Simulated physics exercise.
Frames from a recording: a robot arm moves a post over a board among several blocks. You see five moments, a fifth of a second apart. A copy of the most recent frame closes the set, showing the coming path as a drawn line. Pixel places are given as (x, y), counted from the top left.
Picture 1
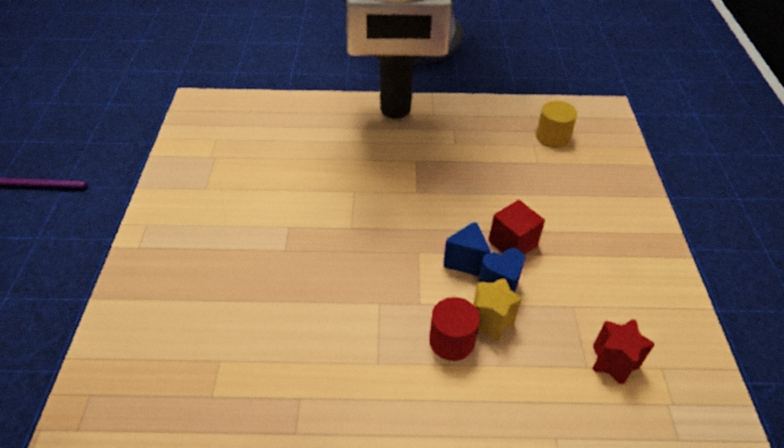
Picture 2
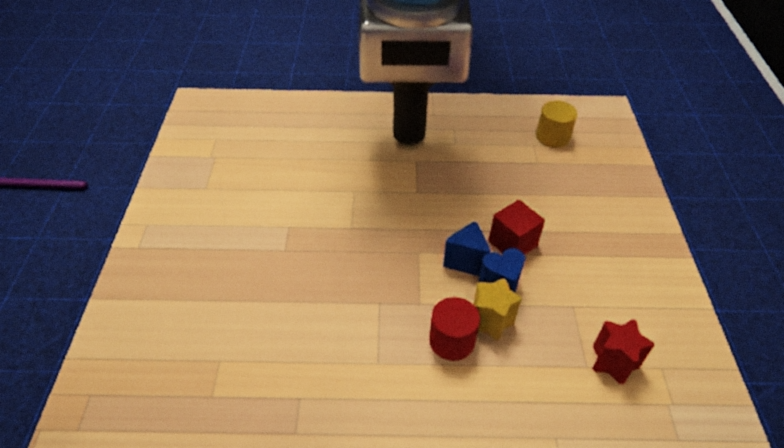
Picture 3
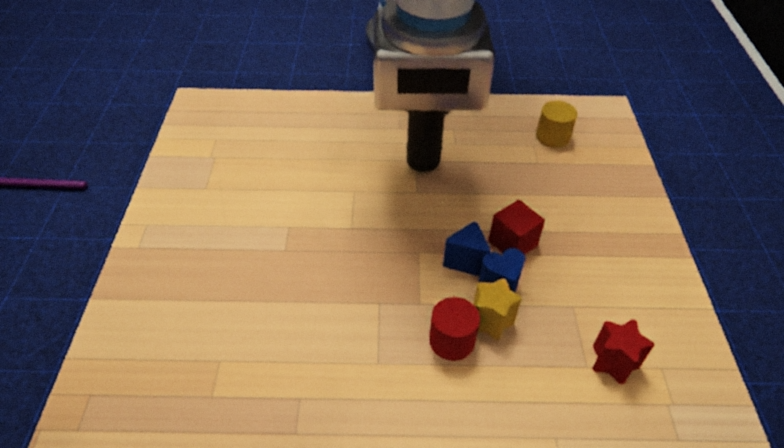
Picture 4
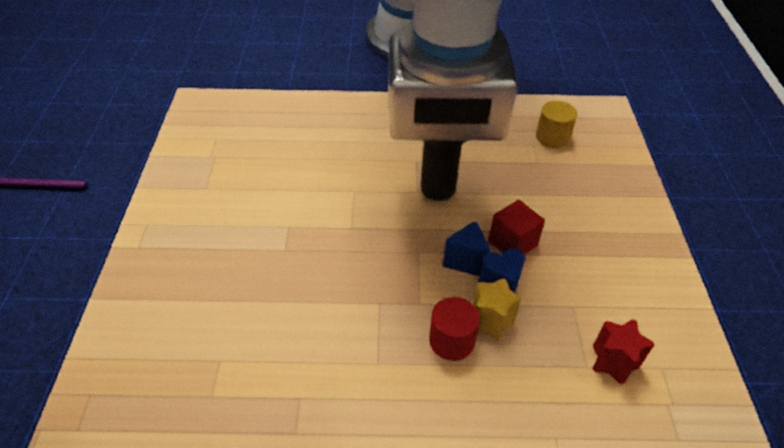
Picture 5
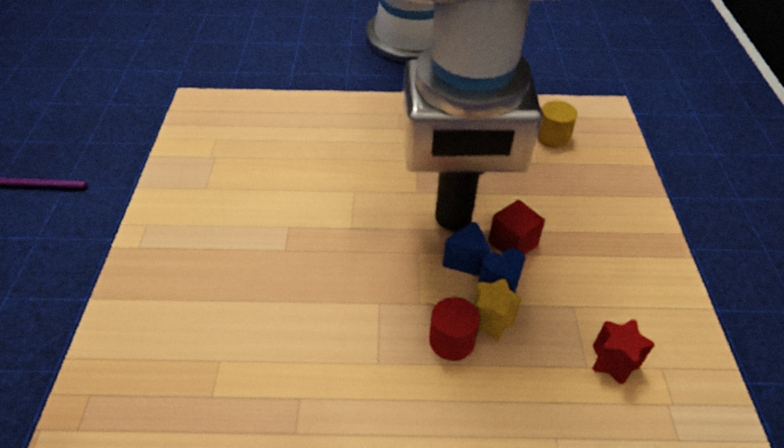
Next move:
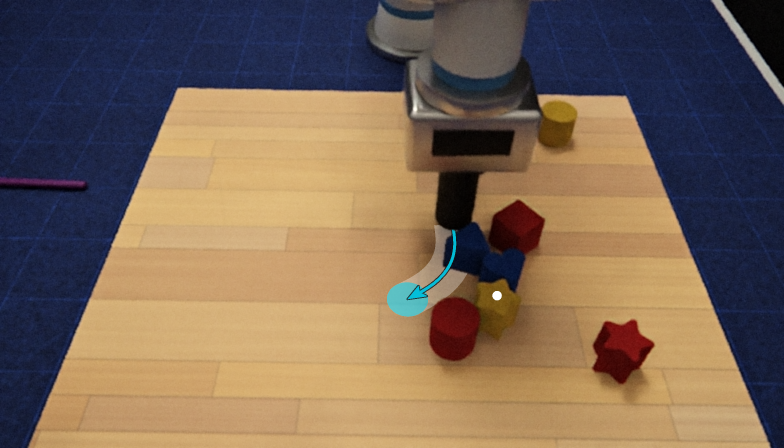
At the start, a robot arm holds a dark post near the far edge of a wooden board, beyond a cluster of red, blue and yellow blocks. The arm moves the post steadily nearer and slightly right, until it is right beside the blue triangle, while all the blocks stay still.
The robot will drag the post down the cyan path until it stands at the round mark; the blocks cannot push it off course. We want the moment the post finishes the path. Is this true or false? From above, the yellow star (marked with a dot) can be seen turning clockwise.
That statement is accurate.
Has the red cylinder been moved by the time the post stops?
Final answer: No.
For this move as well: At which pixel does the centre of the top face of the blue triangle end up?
Just about (471, 273).
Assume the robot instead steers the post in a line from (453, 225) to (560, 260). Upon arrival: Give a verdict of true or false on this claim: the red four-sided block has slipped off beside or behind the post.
False
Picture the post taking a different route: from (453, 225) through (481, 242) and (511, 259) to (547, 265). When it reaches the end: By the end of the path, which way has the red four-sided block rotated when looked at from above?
From above, the turn goes anticlockwise.
Drawn move, from (453, 225) over (454, 253) and (438, 280) to (408, 299); the dot is on the yellow star.
What follows on the original path. One third of the way, post at (455, 246); blue triangle at (473, 252); yellow star at (499, 299), turned 15° clockwise; blue heart block at (510, 269), turned 40° anticlockwise.
Two thirds of the way, post at (439, 273); blue triangle at (471, 273), turned 15° anticlockwise; yellow star at (503, 304), turned 30° clockwise; blue heart block at (513, 272), turned 55° anticlockwise.
At the end, post at (408, 292); red cylinder still; blue triangle at (471, 273), turned 15° anticlockwise; yellow star at (503, 304), turned 30° clockwise; blue heart block at (513, 272), turned 55° anticlockwise; red four-sided block still.
